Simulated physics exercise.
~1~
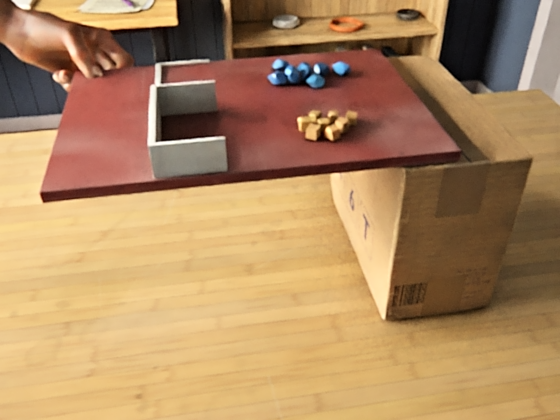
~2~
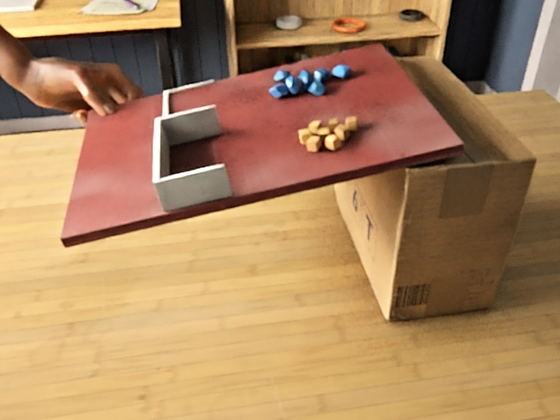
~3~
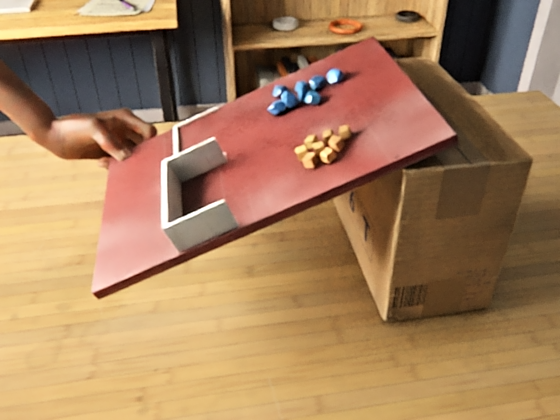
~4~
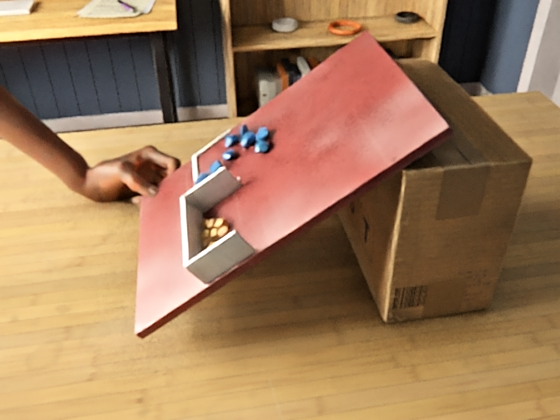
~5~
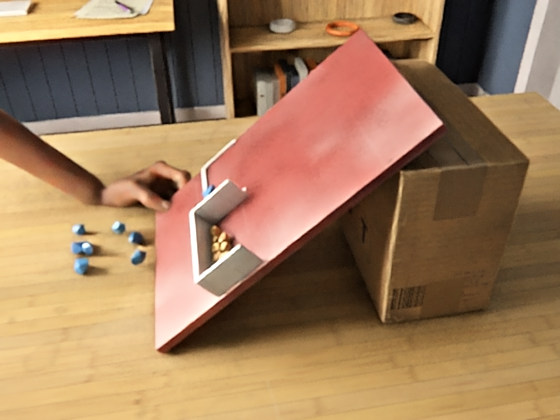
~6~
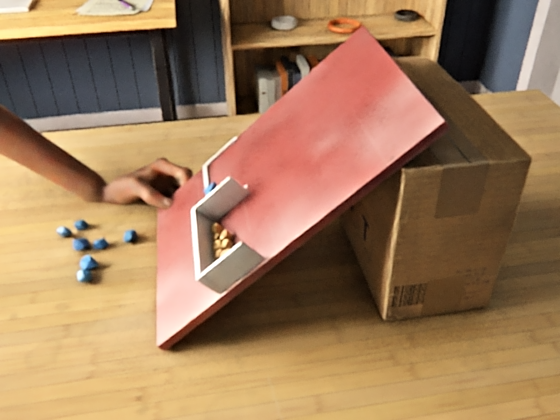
The clip shows a hand lowering one end of a red board propped on a cardboard box until it rests on the wooden surface; the tan pieces slide into a pale barrier and stay there, while most of the blue pieces pass theirs and scatter on the surface at left.
